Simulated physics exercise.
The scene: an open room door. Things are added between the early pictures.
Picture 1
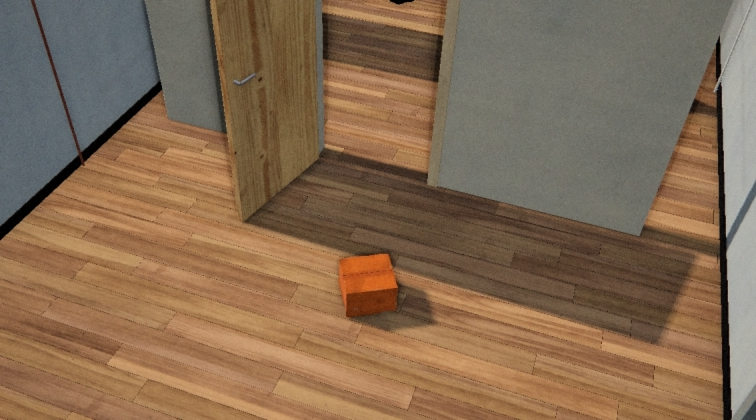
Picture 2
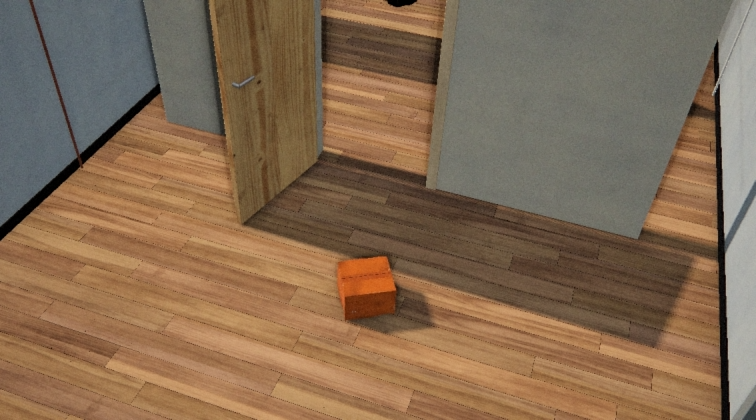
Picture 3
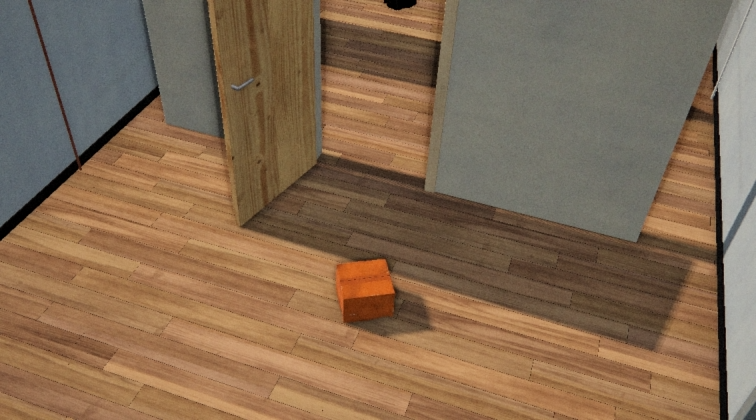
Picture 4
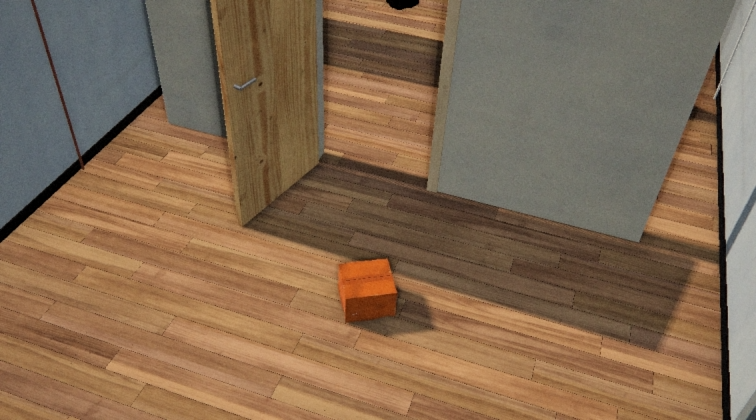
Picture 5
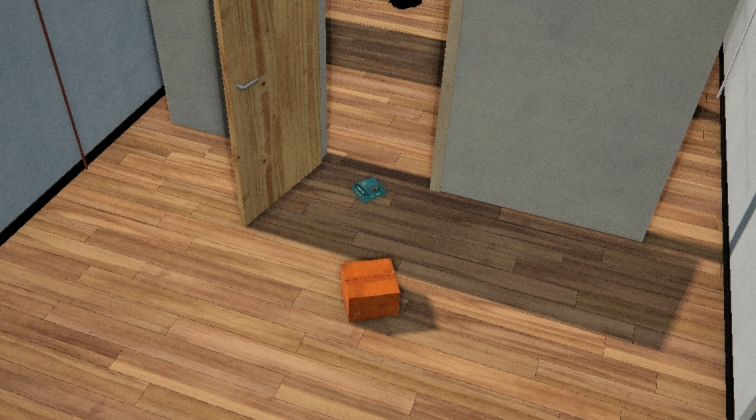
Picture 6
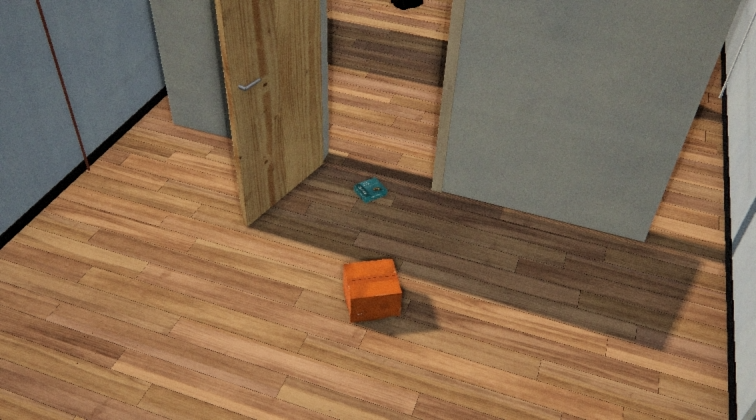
At the start, a wooden door stands wide open in a room with a plank floor, and an orange parcel sits in front of it. The door and parcel stay still while the view shifts very slightly. Later, a small turquoise packet appears on the shaded floor near the doorway, behind the parcel.
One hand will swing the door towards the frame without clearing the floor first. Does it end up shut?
The door closes.
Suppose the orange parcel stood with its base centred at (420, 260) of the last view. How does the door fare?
Then it closes.
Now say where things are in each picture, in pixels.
Door wide open and still; orange parcel (368, 285), in the first frame.
Door wide open and still; orange parcel (366, 288), in the second frame.
Door wide open and still; orange parcel (365, 291), in the third frame.
Door wide open and still; orange parcel (367, 290), in the fourth frame.
Door wide open and still; orange parcel (370, 290), in the fifth frame.
Door wide open and still; turquoise packet (371, 190); orange parcel (372, 290), in the sixth frame.
Then, 0.60 s past the last view, door at 78°.
Then, 1.10 s past the last view, door at 32°; turquoise packet displaced a little near (373, 188).
Then, 1.30 s past the last view, door at 11°; turquoise packet displaced about its own width near (387, 176).
Then, 1.40 s past the last view, door at 1°; turquoise packet displaced well along near (392, 169).
Finally, door at 0°; moved from the start, turquoise packet; orange parcel still in place. Final places as the last picture's camera would see them, turquoise packet near (396, 162).
